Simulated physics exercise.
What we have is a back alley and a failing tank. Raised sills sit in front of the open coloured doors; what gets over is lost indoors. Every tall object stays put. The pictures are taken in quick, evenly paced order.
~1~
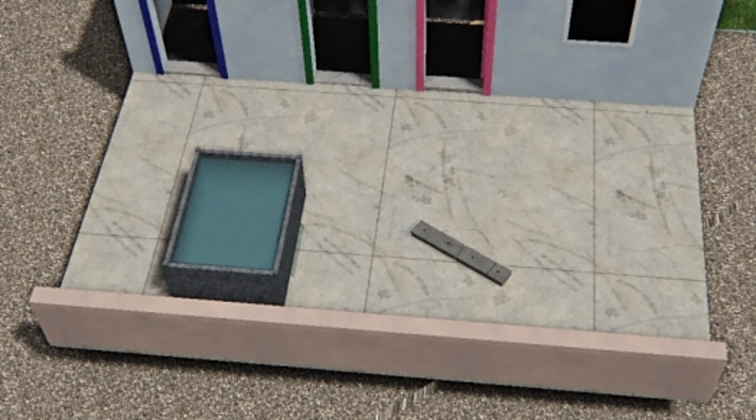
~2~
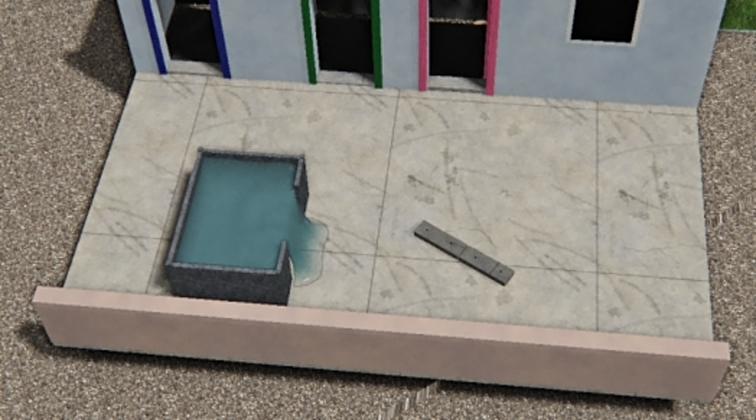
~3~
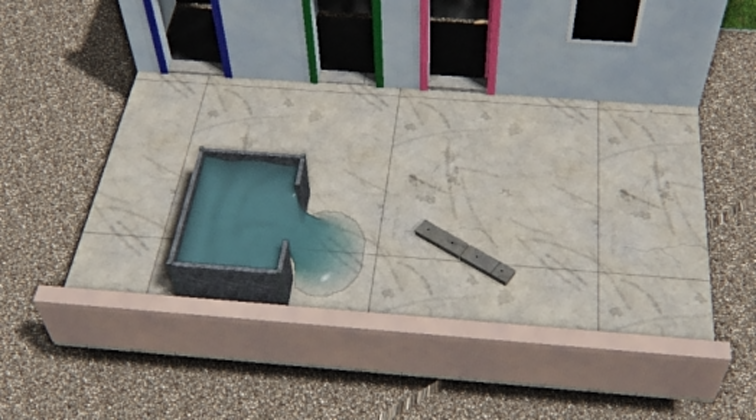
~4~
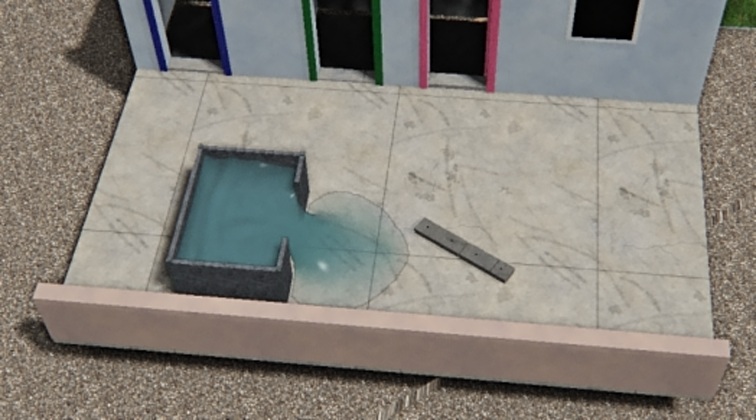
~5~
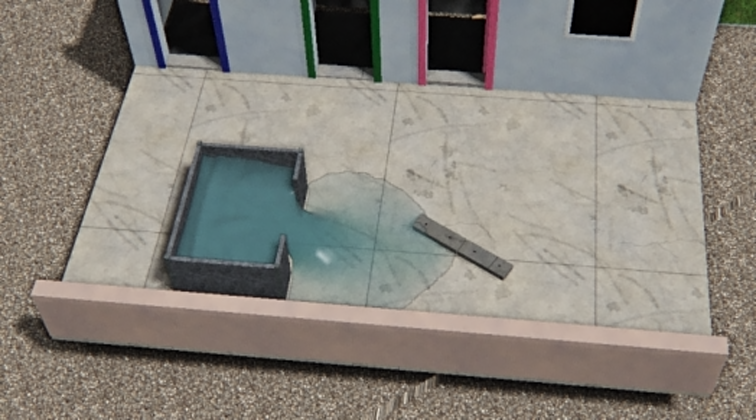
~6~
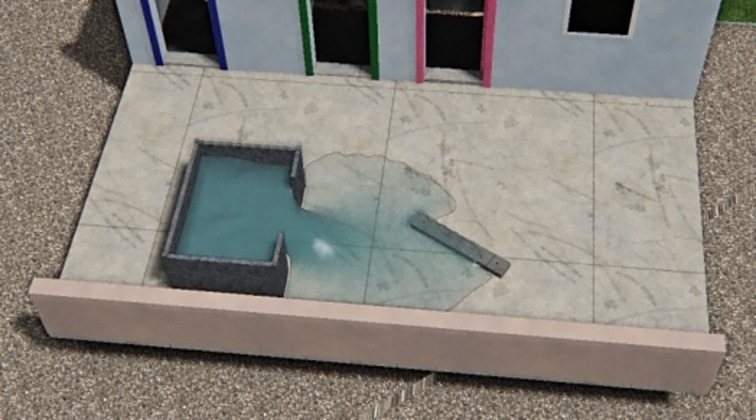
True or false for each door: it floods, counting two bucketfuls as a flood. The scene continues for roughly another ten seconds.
Pink door - false; green door - false; blue door - false.
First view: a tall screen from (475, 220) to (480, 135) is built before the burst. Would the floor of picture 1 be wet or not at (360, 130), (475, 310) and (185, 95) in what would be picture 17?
The first is still bare, the second inundated and the third still bare.
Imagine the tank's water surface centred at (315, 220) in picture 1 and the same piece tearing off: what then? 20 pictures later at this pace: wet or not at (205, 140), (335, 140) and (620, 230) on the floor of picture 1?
I'd say still dry for the first, still dry for the second and swamped for the third.
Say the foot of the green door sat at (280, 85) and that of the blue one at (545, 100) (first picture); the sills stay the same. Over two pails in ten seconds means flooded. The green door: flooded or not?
I'd say the green one admits less.
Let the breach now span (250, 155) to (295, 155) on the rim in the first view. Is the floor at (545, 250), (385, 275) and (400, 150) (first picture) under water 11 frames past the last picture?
Bone-dry, bone-dry, submerged.
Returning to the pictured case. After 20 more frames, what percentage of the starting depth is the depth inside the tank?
About 30 %.
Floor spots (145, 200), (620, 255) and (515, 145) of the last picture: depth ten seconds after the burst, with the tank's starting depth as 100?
Estimated readings in sequence: 0, 2, 2 percent.
A moment on, water covers 35 % of the floor; the pink door not reached, the green door not reached, the blue door not reached.
Next, water covers 55 % of the floor; the pink door wet at the sill, nothing in, the green door not reached, the blue door not reached.
Then, water covers 55 % of the floor; the pink door wet at the sill, nothing in, the green door not reached, the blue door not reached.
Later, water covers 50 % of the floor; the pink door wet at the sill, nothing in, the green door wet at the sill, nothing in, the blue door not reached.
In the end, water covers 55 % of the floor; the pink door wet at the sill, nothing in, the green door wet at the sill, nothing in, the blue door not reached.
